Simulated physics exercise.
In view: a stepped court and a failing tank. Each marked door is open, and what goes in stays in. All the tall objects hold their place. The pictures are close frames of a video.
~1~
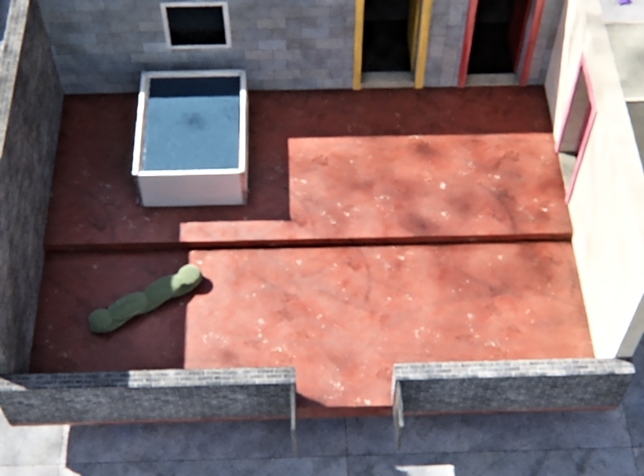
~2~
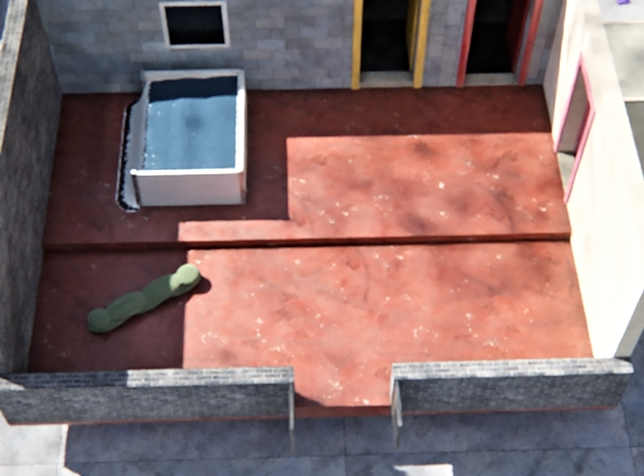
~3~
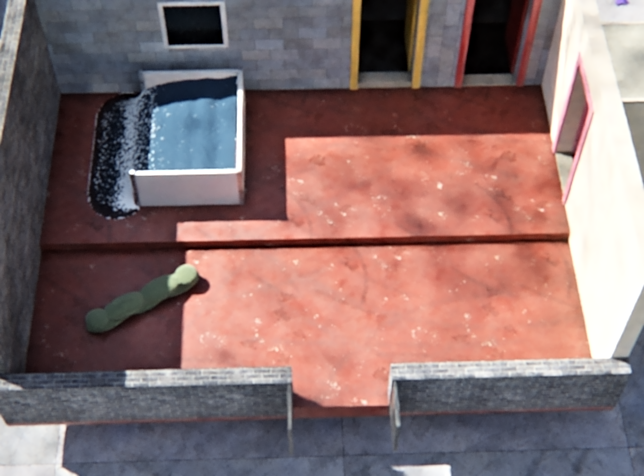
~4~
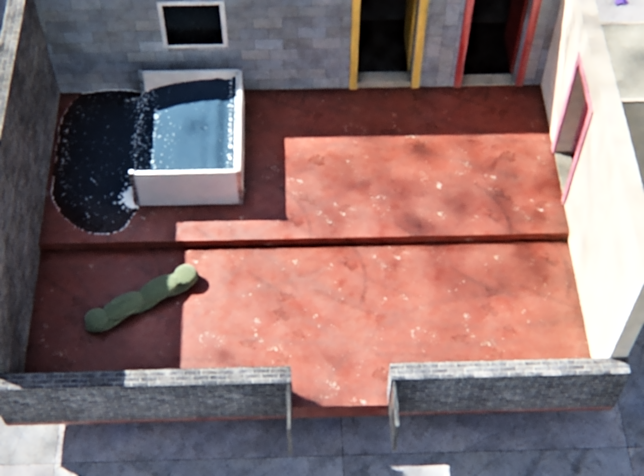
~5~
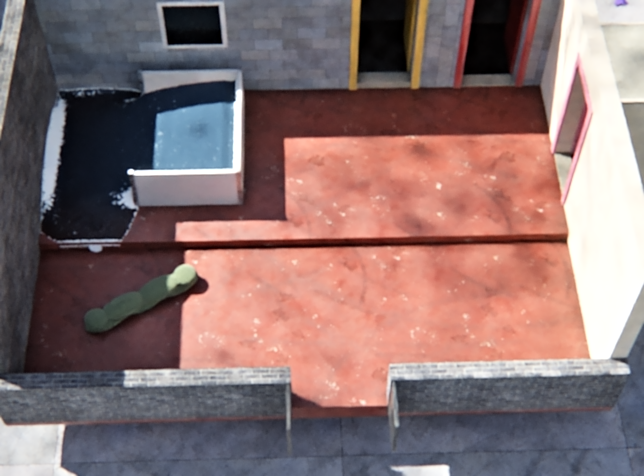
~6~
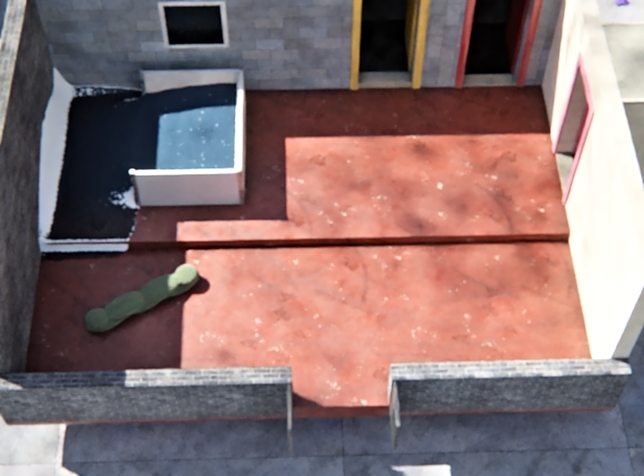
At the start, a white-walled tank of still blue water stands in a walled red court with a low step and a green, lumpy shape. Water pours from the tank's left side, foaming as it spreads across the floor. The dark sheet widens to the left wall and forward to the step's edge.
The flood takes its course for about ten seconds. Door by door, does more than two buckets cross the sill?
One by one: The pink door stays under that; the red door stays under that; the yellow door stays under that.
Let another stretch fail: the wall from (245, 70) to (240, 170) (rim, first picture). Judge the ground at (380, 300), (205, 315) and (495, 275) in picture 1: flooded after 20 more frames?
As listed: Under water, clear, wet.
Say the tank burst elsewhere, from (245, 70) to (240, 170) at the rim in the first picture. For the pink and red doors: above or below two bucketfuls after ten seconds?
My reading: Pink passes that mark; red takes more.
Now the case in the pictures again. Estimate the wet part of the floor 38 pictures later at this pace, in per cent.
Near 60 in a hundred.
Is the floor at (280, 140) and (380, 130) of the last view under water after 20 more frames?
In turn: Dry, covered.
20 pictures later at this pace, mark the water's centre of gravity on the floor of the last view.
At about (149, 205).
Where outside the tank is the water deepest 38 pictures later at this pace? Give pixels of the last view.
Close to (95, 94).
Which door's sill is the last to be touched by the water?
The pink one.
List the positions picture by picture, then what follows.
The first picture shows still water in the water tank at (192, 124).
In the second picture, the front is at a hidden place, out from the gap at (145, 142).
In the third picture, the front is at (117, 100), out from the gap at (143, 145).
In the fourth picture, the front is at (79, 222), out from the gap at (143, 146).
In the fifth picture, the front is at (42, 226), out from the gap at (143, 146).
In the sixth picture, the front is at (42, 255), out from the gap at (144, 147).
A moment on, water covers 15 % of the floor; the pink door not reached, the red door not reached, the yellow door not reached.
Next, water covers 20 % of the floor; the pink door not reached, the red door not reached, the yellow door not reached.
Then, water covers 45 % of the floor; the pink door not reached, the red door wet at the sill, nothing in, the yellow door wet at the sill, nothing in.
Later, water covers 60 % of the floor; the pink door wet at the sill, nothing in, the red door wet at the sill, nothing in, the yellow door wet at the sill, nothing in.
In the end, water covers 75 % of the floor; the pink door wet at the sill, nothing in, the red door wet at the sill, nothing in, the yellow door wet at the sill, nothing in.
